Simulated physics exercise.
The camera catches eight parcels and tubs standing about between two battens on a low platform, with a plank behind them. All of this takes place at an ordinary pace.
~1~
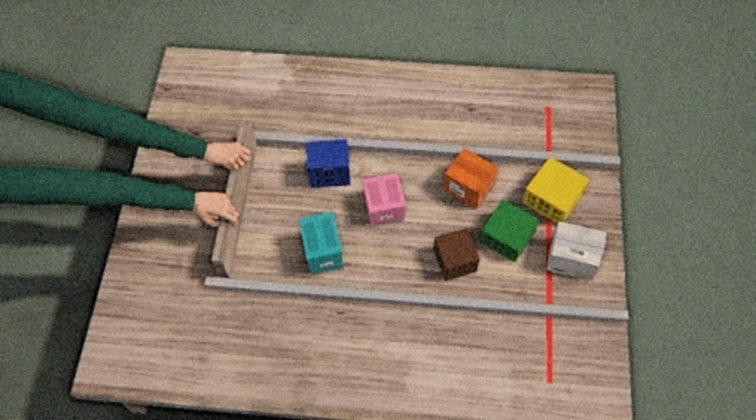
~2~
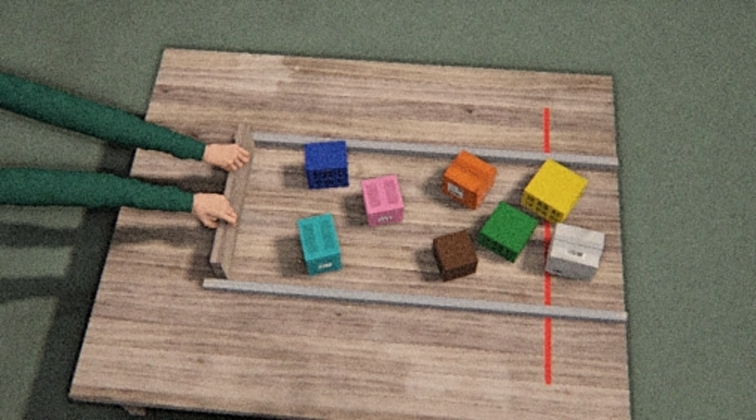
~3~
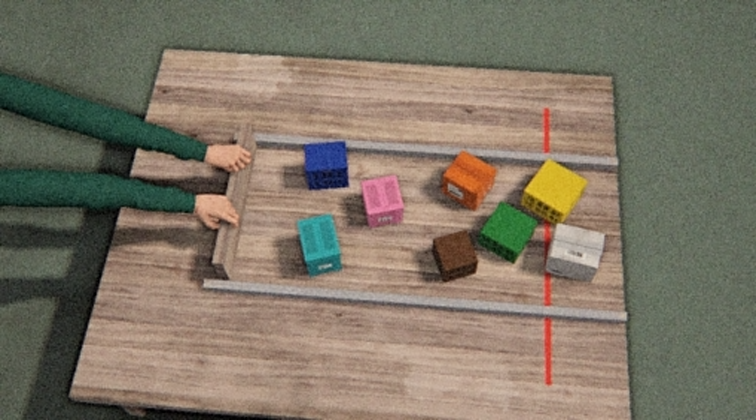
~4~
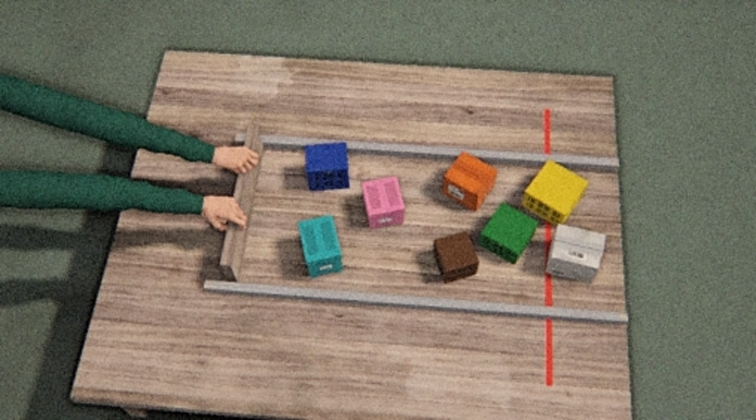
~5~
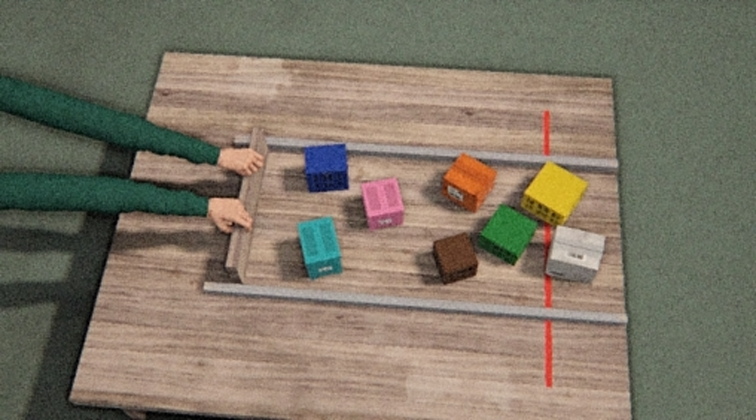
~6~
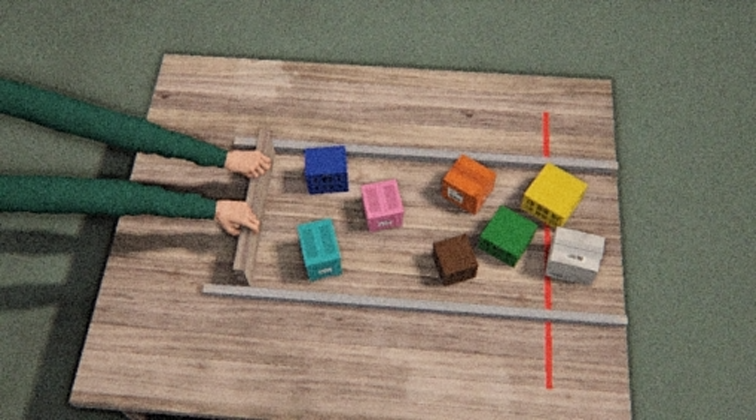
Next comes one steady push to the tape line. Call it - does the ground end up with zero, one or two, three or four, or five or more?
The ground ends up with one or two.
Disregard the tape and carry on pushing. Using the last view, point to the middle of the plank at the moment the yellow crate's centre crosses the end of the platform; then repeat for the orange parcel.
The middle is at (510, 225) when it's the yellow crate, and at (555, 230) when it's the orange parcel.
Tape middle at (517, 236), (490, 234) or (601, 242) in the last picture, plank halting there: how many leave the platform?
In order, the counts are 1, 0 and 6.
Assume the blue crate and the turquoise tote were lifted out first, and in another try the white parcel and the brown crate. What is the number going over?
The first try gives 1, the second gives 1.
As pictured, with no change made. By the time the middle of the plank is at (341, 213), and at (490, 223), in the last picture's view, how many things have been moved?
So far 2, and 8 at the second.
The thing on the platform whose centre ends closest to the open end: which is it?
Orange parcel, foremost.
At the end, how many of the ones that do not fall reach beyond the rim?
The total comes out at 2.
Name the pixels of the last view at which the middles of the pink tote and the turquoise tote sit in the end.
(567, 223) and (568, 273).
Soon after, none off yet; white parcel at rest near (574, 257); yellow crate at rest near (554, 196); green crate at rest near (508, 236).
Then, none off yet; white parcel moved a little near (592, 261); yellow crate moved about its own width near (600, 200); green crate moved about its own width near (550, 241).
By the end, the number that fall off is one or two; fallen, yellow crate and white parcel.
